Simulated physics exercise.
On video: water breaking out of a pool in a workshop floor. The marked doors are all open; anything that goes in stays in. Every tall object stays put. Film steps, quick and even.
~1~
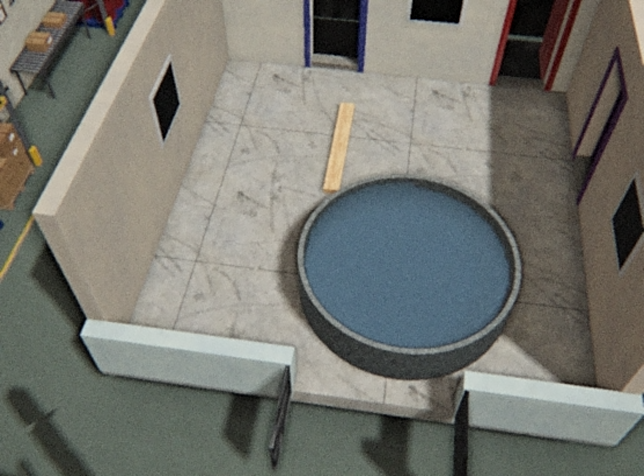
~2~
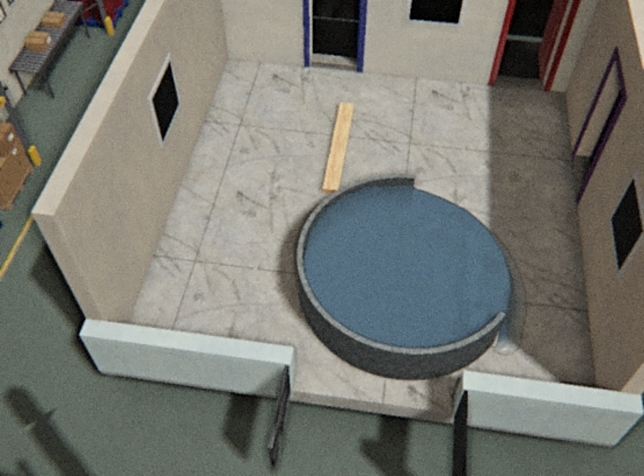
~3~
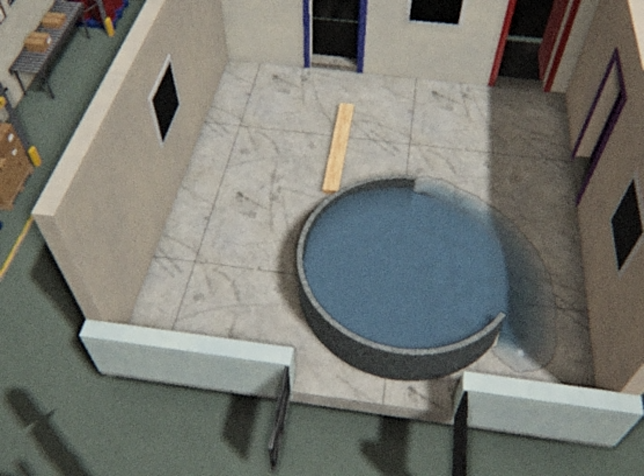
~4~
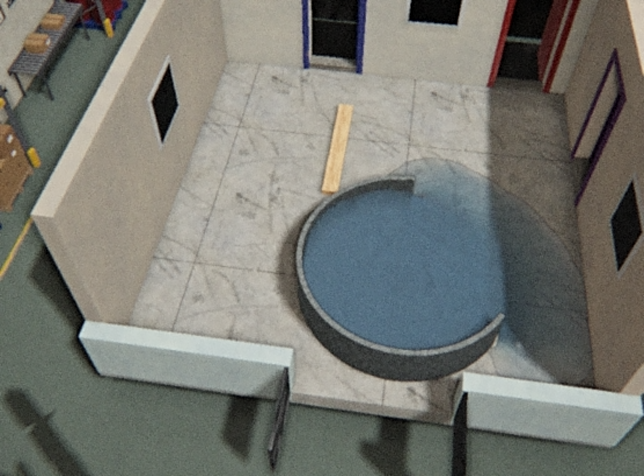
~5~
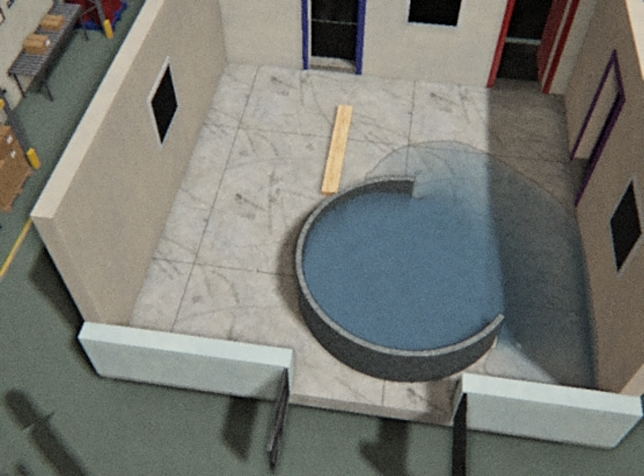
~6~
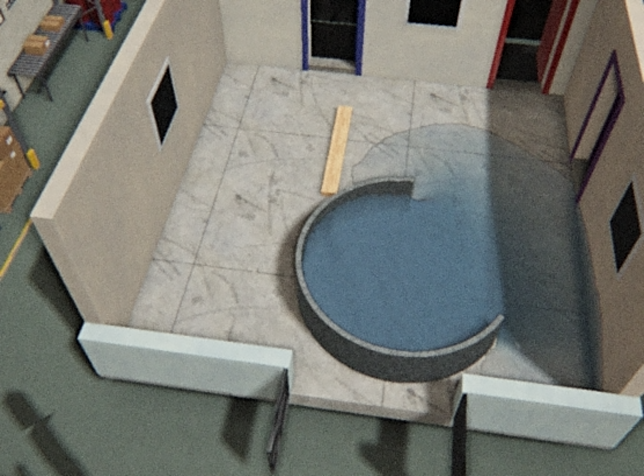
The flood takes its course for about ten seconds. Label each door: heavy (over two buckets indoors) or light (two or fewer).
Purple door - heavy; red door - heavy; blue door - light.
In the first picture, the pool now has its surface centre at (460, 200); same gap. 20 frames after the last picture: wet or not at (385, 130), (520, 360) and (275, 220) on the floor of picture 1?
So, in the order given, I'd say soaked through, soaked through, unaffected.
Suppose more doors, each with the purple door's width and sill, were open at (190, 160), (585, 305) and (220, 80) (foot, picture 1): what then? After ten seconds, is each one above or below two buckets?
First falls short, then tops the limit, then tops the limit.
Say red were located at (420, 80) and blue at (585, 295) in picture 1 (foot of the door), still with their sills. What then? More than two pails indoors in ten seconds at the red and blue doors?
At the red door it tops it; at the blue door it tops it.
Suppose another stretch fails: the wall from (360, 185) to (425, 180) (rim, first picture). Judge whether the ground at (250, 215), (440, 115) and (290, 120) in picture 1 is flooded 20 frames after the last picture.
So that's left bare for the first, waterlogged for the second and waterlogged for the third.
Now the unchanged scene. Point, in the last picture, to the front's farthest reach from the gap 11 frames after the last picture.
About (347, 77).
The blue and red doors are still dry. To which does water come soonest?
Answer: The one in red.
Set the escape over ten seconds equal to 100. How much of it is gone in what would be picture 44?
Roughly 85 per cent.
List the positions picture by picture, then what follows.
In the first frame, still water in the round pool at (408, 258).
In the second frame, water pours out at (493, 247) and has run to (506, 350).
In the third frame, water pours out at (492, 249) and has run to (529, 366).
In the fourth frame, the front is at (409, 166), out from the gap at (491, 252).
In the fifth frame, the front is at a hidden place, out from the gap at (490, 253).
In the sixth frame, the front is at (446, 128), out from the gap at (490, 254).
A moment on, water covers 40 % of the floor; the purple door under two buckets in, the red door under two buckets in, the blue door not reached.
Next, water covers 40 % of the floor; the purple door over two buckets in, the red door over two buckets in, the blue door not reached.
Then, water covers 45 % of the floor; the purple door far over two buckets in, the red door far over two buckets in, the blue door wet at the sill, nothing in.
Later, water covers 70 % of the floor; the purple door far over two buckets in, the red door far over two buckets in, the blue door wet at the sill, nothing in.
In the end, water covers 95 % of the floor; the purple door far over two buckets in, the red door far over two buckets in, the blue door wet at the sill, nothing in.
